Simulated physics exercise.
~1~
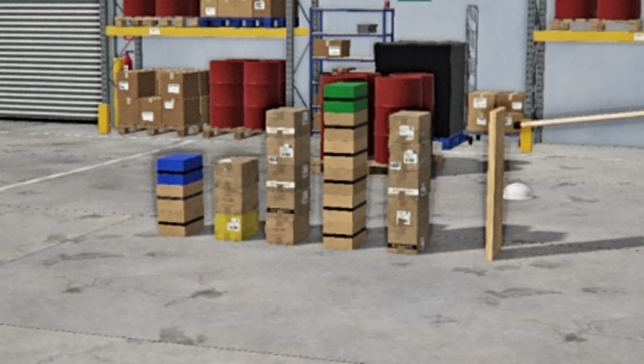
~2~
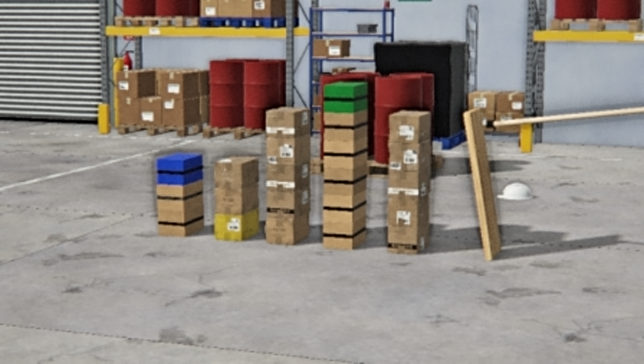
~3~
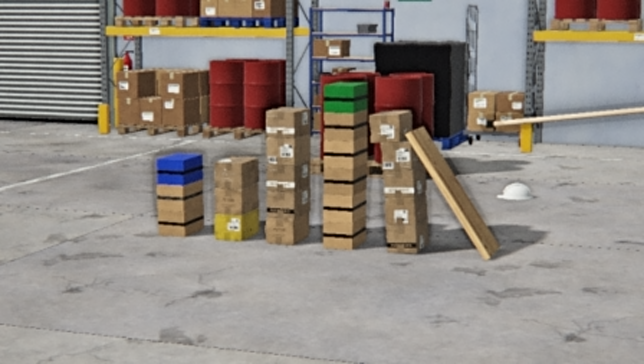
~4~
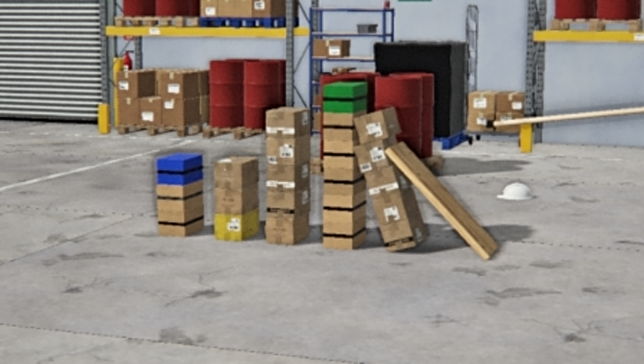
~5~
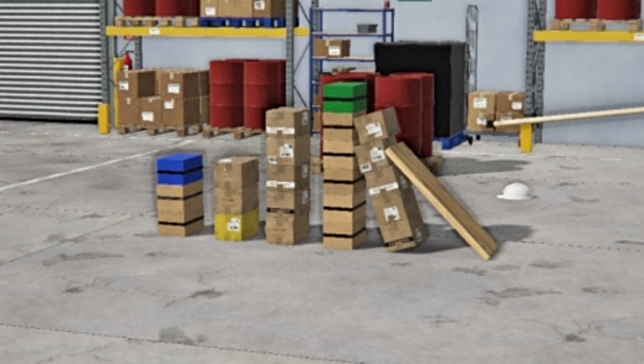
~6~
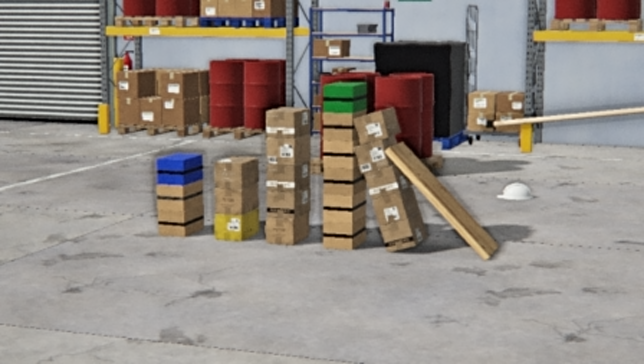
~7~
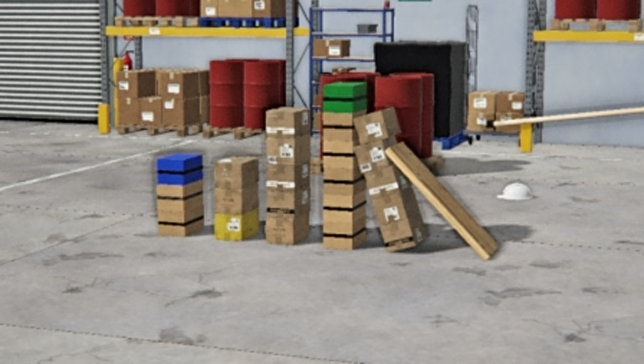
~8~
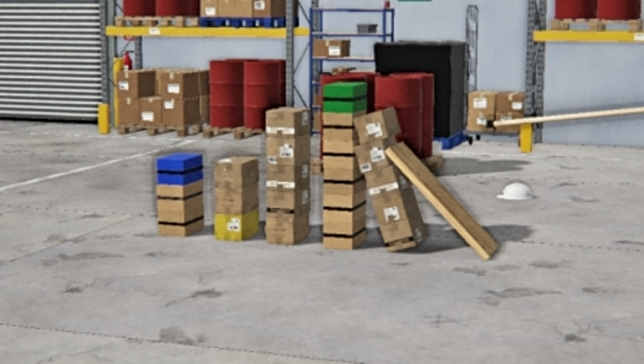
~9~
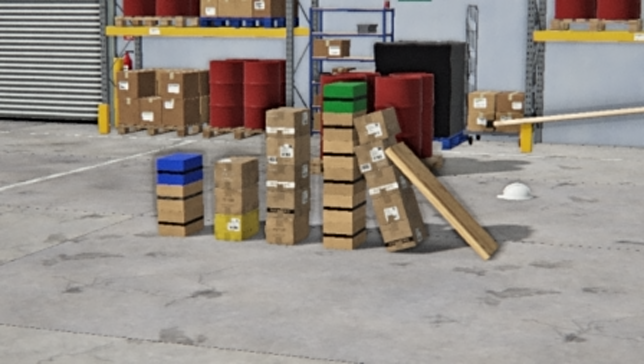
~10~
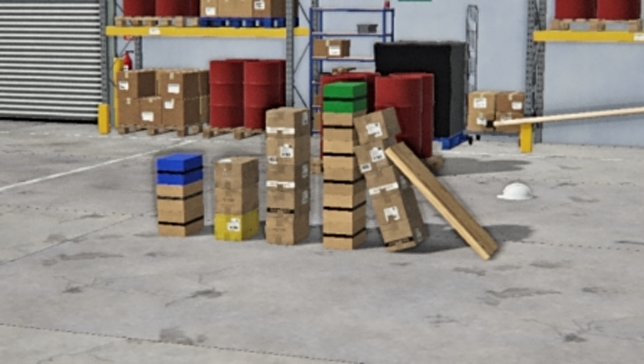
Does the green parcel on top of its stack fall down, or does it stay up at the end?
The green parcel stays up, still sitting on top of its stack while the neighbouring stack leans against it.
We see a wooden board tip left on a warehouse floor, away from a pole, and fall against the nearest of several tall stacks of boxes. That stack leans onto the green-topped stack beside it and stops there, with every stack still up.
